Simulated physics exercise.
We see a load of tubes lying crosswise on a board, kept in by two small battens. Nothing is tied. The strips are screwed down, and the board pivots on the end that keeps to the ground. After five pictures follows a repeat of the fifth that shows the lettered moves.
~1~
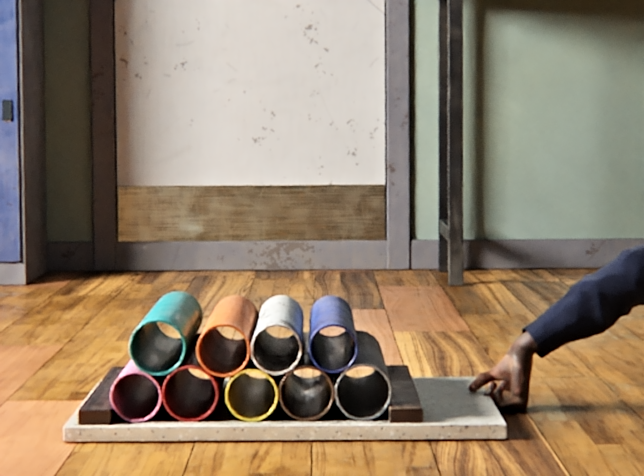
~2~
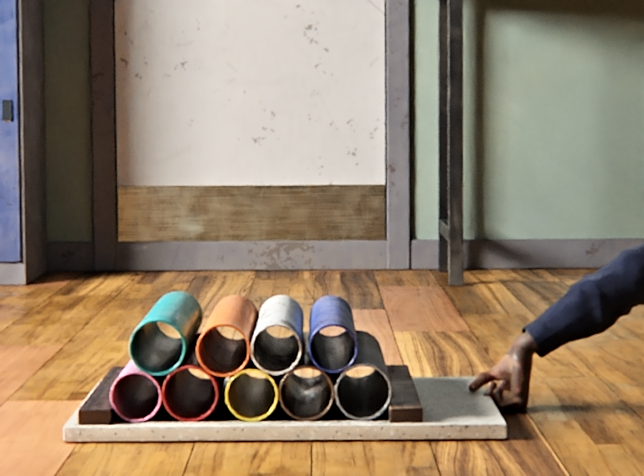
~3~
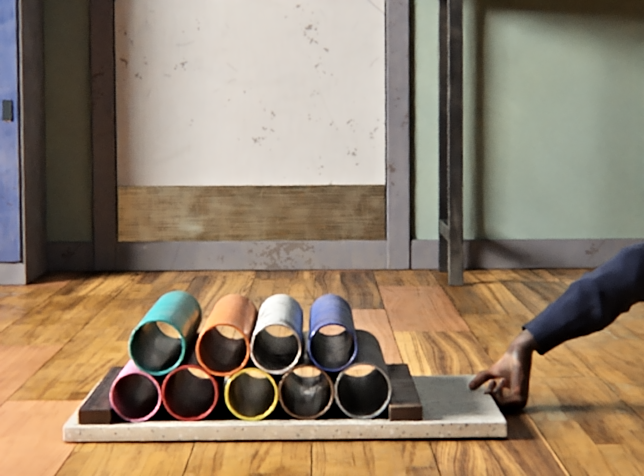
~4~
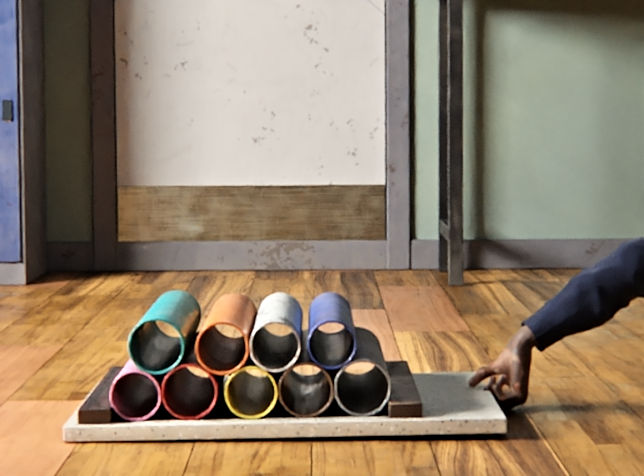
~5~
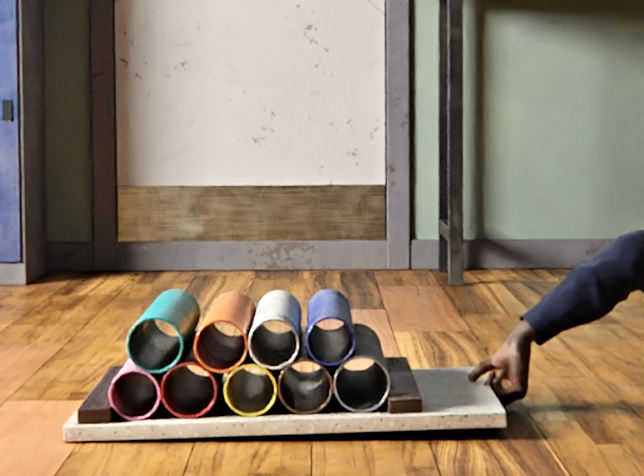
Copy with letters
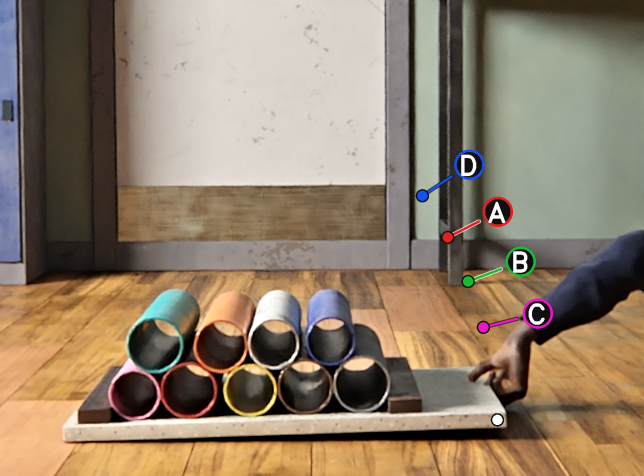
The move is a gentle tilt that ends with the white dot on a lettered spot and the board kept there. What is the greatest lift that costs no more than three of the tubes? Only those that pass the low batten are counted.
At most to A.
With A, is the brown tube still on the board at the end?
Yes.
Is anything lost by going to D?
Yes, at D.
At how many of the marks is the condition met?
Three of them.
On the marked copy, A at (448, 237); B at (468, 282); C at (484, 327); D at (423, 196); the white dot at (498, 420).
Taking A. A third of the way, board at 16°.
Two thirds of the way, board at 27°.
When it is over, board at 27°, one over the low batten (turquoise).
As for the rest, B none over the low batten; C none over the low batten; D four over the low batten (white, orange, turquoise, blue).
